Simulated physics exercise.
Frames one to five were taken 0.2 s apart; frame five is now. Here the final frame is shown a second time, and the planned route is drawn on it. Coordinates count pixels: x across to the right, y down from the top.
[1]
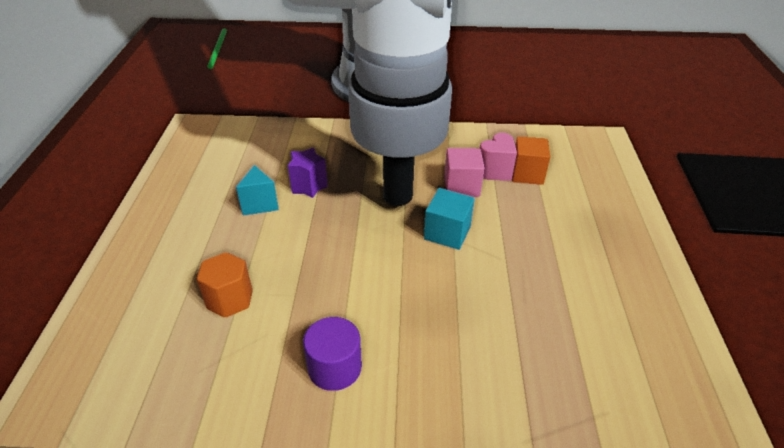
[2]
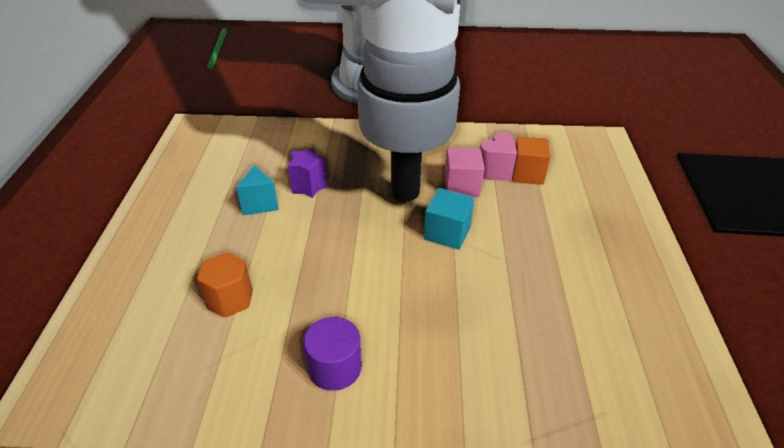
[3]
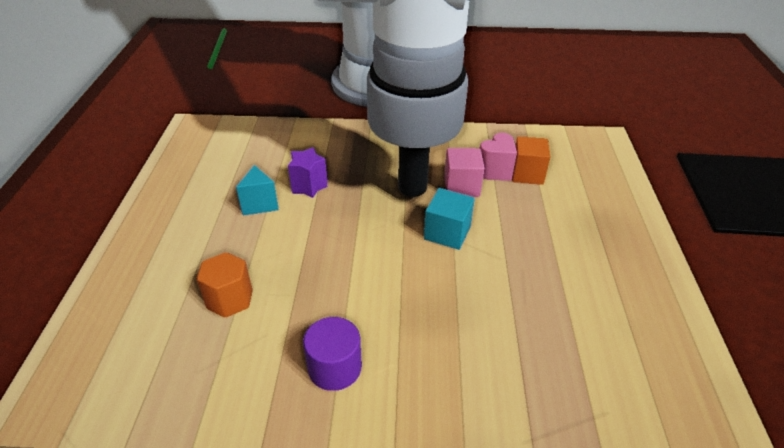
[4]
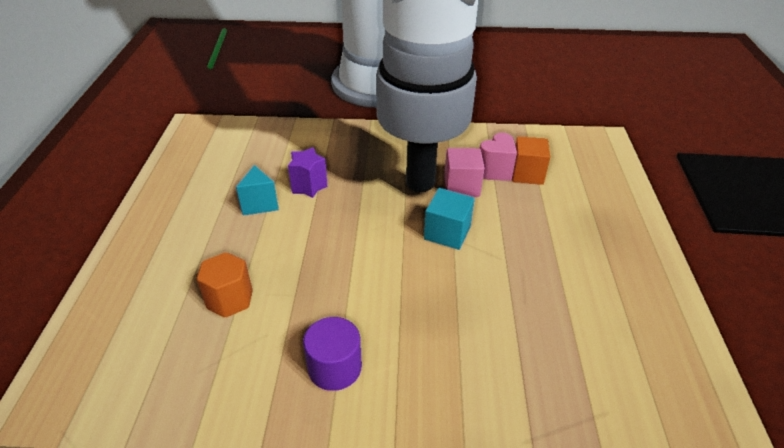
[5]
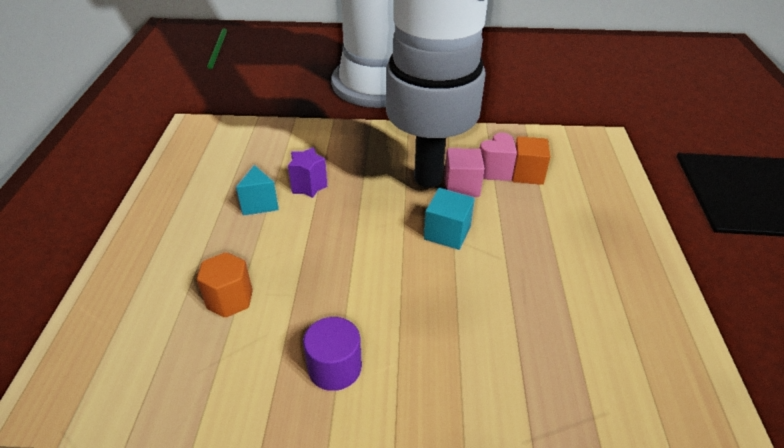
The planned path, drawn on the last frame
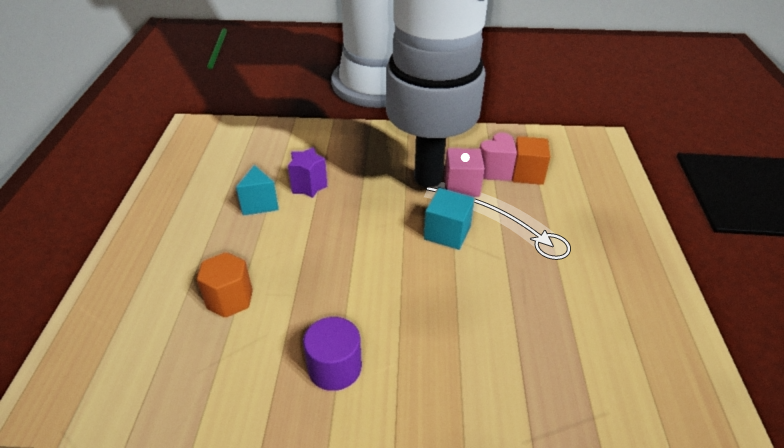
At the start, a robot arm holds its black peg over a wooden board, just left of a turquoise cube, with pink, orange, purple and turquoise blocks scattered around. The peg then moves slowly a short way right and slightly back, drawing close to the pink cube, while every block stays still.
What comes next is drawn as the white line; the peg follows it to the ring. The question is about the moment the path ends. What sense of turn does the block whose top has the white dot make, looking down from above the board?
Overhead view: Anti-clockwise.
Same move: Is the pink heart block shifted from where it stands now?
Yes - that is the case.
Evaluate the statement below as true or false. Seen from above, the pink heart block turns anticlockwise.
My answer: False.
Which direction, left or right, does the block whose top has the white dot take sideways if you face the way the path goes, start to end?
Leftward.
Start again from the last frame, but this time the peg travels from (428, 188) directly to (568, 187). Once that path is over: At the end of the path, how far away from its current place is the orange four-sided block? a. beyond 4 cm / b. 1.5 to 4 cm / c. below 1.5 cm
Answer: B.
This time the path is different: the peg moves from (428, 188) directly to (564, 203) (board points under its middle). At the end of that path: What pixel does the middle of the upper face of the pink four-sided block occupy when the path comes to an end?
It comes to (500, 148).
Drawn move, from (428, 188) over (472, 200) and (514, 219) to (553, 246); the dot is on the pink four-sided block.
What follows on the original path. One third of the way, peg at (474, 192); pink four-sided block at (491, 154), turned 70° anticlockwise; pink heart block at (504, 138), turned 20° clockwise.
Two thirds of the way, peg at (517, 211); pink four-sided block at (491, 154), turned 70° anticlockwise; pink heart block at (504, 138), turned 20° clockwise.
At the end, peg at (555, 238); turquoise four-sided block still; pink four-sided block at (491, 154), turned 70° anticlockwise; pink heart block at (504, 138), turned 20° clockwise.
